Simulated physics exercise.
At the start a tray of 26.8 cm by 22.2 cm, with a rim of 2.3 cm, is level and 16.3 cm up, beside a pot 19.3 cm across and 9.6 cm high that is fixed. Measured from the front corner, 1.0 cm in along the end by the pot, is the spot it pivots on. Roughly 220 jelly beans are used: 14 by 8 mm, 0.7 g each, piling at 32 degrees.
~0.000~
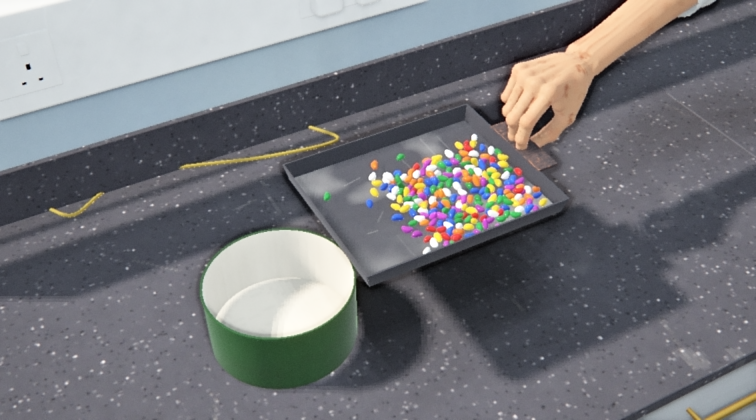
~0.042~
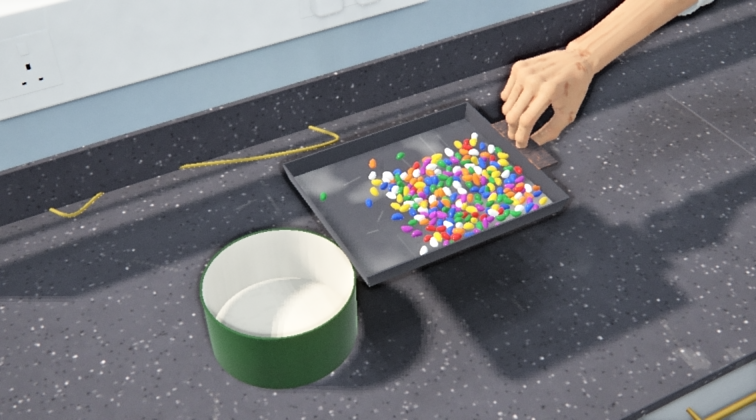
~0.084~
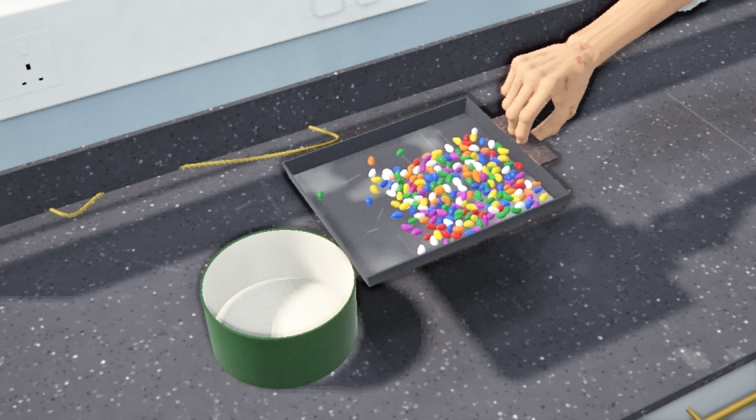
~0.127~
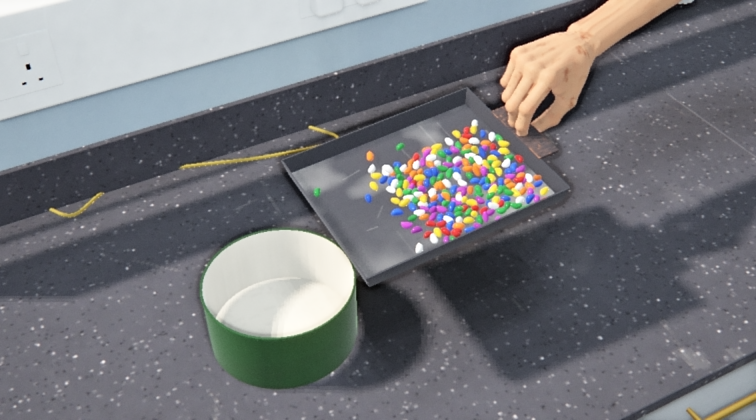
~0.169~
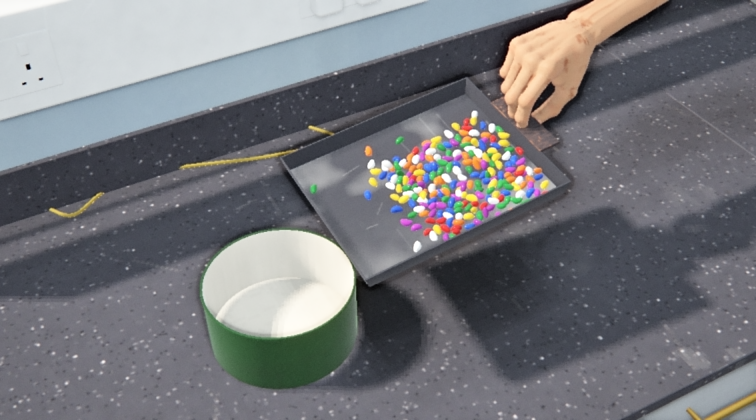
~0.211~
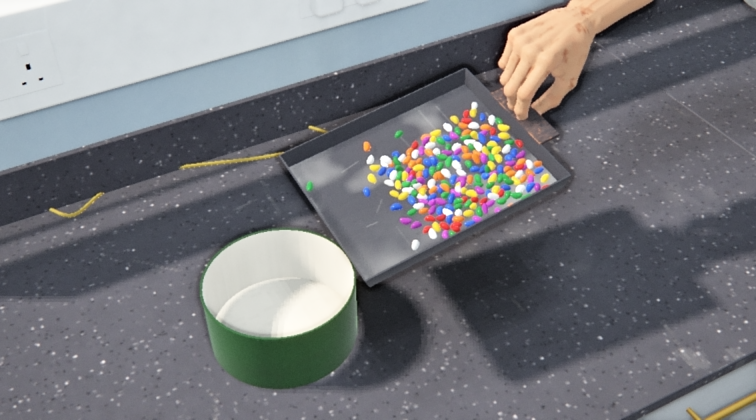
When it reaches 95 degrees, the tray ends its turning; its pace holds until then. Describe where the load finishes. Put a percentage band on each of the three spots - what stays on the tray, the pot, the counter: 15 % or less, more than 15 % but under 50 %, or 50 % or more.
Left on the tray: Up to 15 %; pot: Up to 15 %; counter: 50 % or more.
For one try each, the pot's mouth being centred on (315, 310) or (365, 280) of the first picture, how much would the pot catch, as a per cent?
The shares would be near 85 and 0 per cent respectively.
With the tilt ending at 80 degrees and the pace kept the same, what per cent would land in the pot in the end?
About 5 in a hundred would end up in the pot.
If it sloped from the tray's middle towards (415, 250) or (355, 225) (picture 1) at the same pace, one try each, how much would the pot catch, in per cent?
That would be close to 0 per cent, then close to 70 per cent.
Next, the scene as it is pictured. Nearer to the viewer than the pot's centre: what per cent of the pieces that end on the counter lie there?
I'd put it at around 100 per cent.
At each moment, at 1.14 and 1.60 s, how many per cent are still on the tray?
Close to 55 at the first time and 0 at the second.
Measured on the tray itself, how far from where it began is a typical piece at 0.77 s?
Displacement on the tray: Roughly 12 cm.
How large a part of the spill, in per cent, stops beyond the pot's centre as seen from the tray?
About 60 per cent.
After 0.77 s, tilt 51 degrees; the tray holds 100 %, the pot 0 %.
Then, at 1.14 s, tilt 77 degrees; the tray holds 55 %, the pot 5 %.
After 1.60 s, tilt 95 degrees; the tray holds 0 %, the pot 5 %.
At rest (2.7 s), tray 0 %, pot 5 %, counter 95 %.
